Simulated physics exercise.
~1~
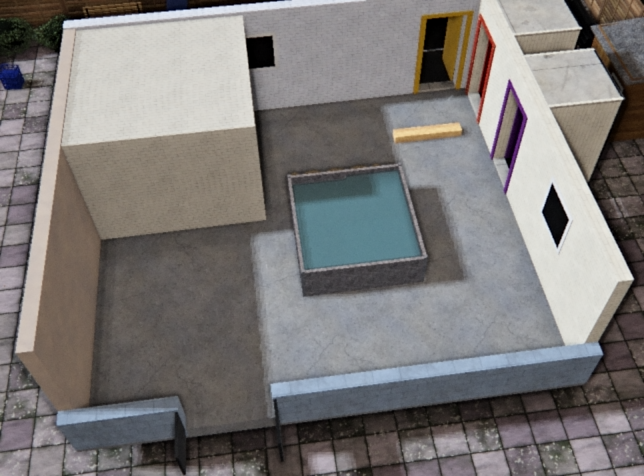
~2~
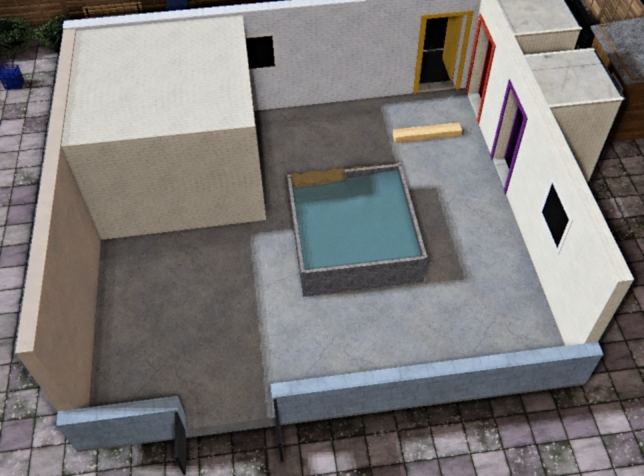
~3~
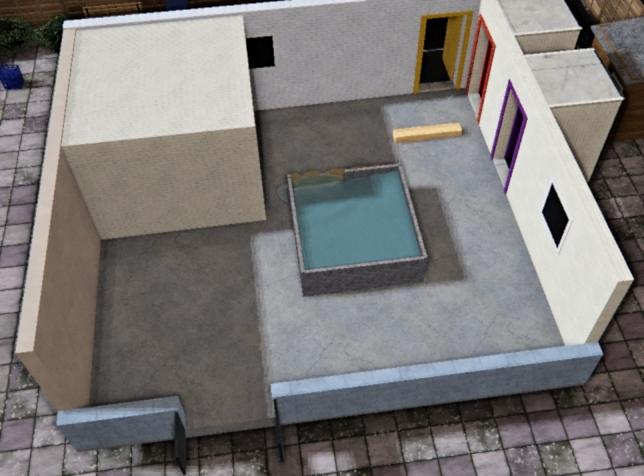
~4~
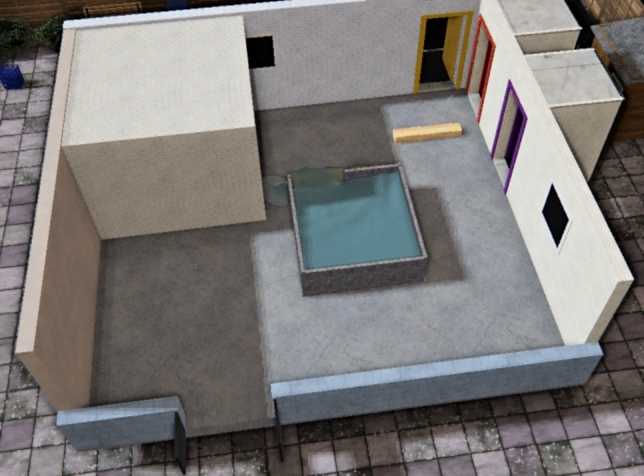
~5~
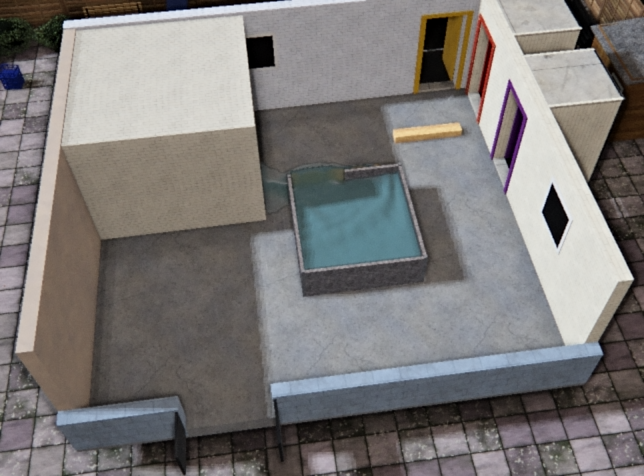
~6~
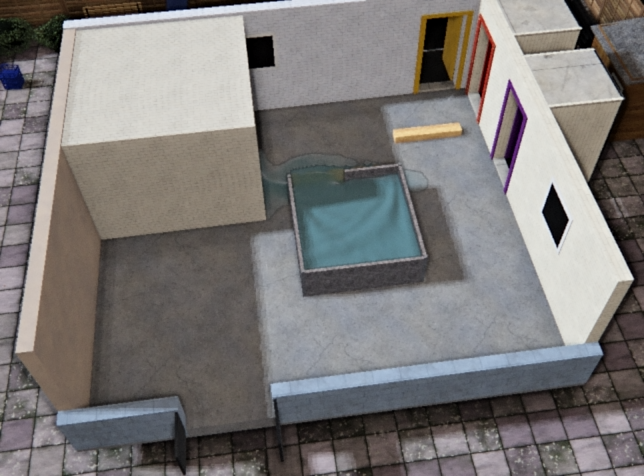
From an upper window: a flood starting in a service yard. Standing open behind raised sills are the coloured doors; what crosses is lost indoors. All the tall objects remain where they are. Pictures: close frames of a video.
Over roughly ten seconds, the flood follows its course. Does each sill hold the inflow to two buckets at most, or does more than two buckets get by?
In order: Red door: Exceeds it. Yellow door: Exceeds it. Purple door: Exceeds it.
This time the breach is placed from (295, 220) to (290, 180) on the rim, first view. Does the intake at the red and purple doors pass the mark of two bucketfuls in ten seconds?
In short: Red exceeds the limit, purple falls short.
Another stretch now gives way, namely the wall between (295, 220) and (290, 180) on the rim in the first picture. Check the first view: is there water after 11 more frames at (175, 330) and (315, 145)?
In turn: Under water, under water.
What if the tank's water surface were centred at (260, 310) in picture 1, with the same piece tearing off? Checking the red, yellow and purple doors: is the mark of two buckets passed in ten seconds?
Red misses the limit, yellow misses the limit and purple tops the limit.
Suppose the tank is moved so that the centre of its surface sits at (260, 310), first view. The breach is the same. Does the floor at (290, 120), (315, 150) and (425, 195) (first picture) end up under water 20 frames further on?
Bone-dry, bone-dry, soaked.
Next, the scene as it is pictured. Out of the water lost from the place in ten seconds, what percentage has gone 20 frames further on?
I'd estimate some 10 per cent.
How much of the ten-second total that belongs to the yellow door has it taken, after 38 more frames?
Approximately 40 in a hundred, I reckon.
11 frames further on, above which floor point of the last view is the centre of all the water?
My guess is about (342, 211).
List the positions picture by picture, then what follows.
In the first picture, still water in the open tank at (354, 218).
In the second picture, water pours out on the open tank's far side and has run to a hidden place.
In the third picture, the front is at a hidden place, out from the gap on the open tank's far side.
In the fourth picture, the front is at a hidden place, out from the gap on the open tank's far side.
In the fifth picture, water pours out on the open tank's far side and has run to a hidden place.
In the sixth picture, the front is at (422, 181), out from the gap on the open tank's far side.
A moment on, water covers 20 % of the floor; the red door not reached, the yellow door not reached, the purple door not reached.
Next, water covers 30 % of the floor; the red door not reached, the yellow door not reached, the purple door under two buckets in.
Then, water covers 45 % of the floor; the red door wet at the sill, nothing in, the yellow door wet at the sill, nothing in, the purple door over two buckets in.
Later, water covers 55 % of the floor; the red door over two buckets in, the yellow door over two buckets in, the purple door far over two buckets in.
In the end, water covers 70 % of the floor; the red door far over two buckets in, the yellow door far over two buckets in, the purple door far over two buckets in.
